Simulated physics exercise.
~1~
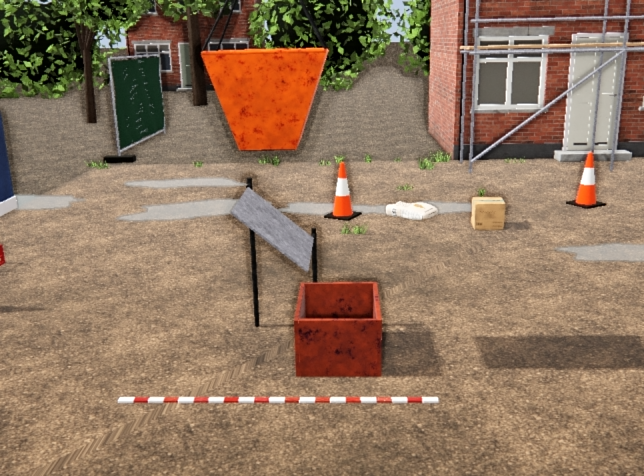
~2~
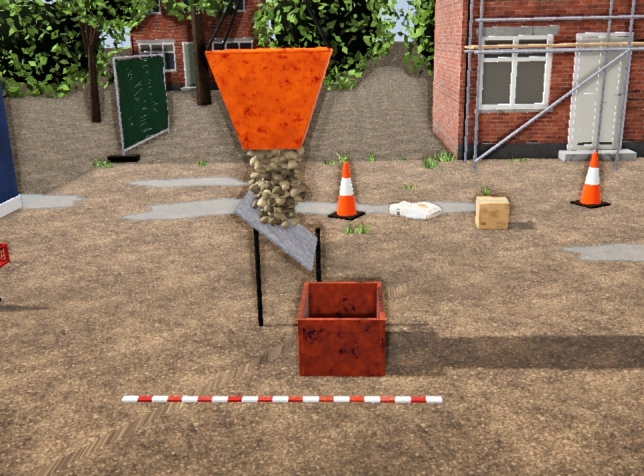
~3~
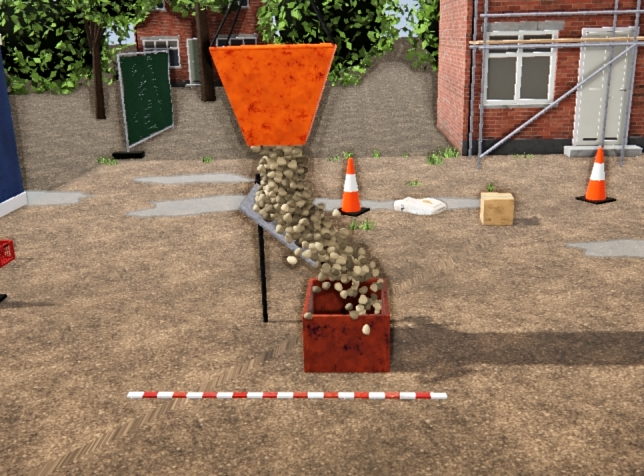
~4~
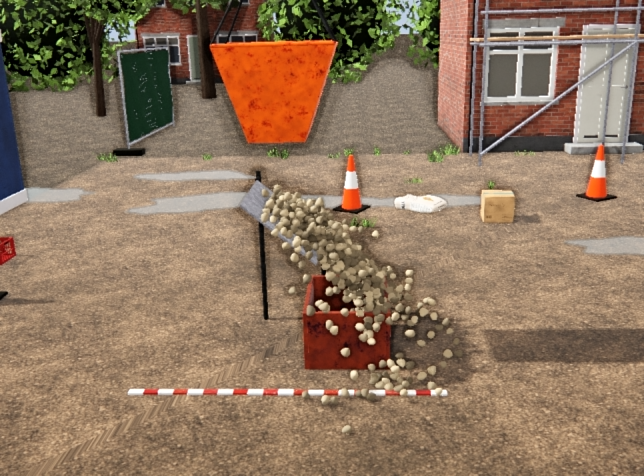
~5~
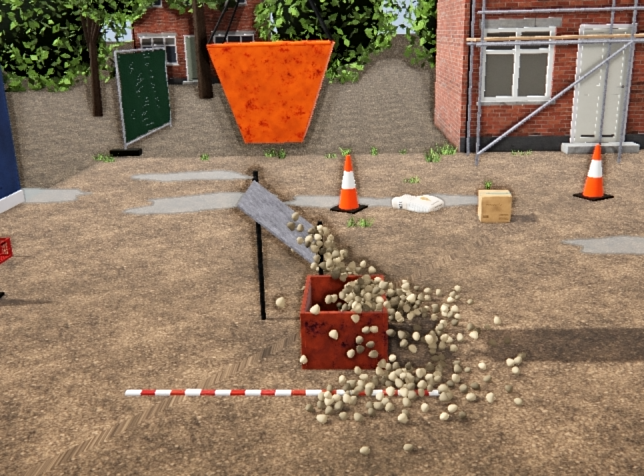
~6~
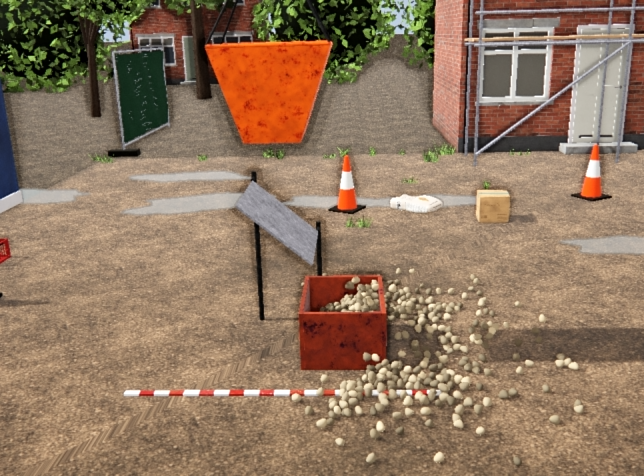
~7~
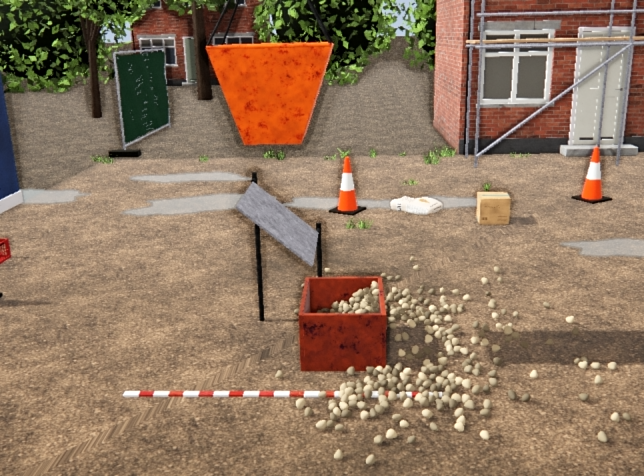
We see an orange skip hanging over a building yard release rounded cobbles onto a sloping steel sheet, which sends them down toward a red bin; many land inside, while many others spill over the ground in front and to the right, scattering before mostly settling.
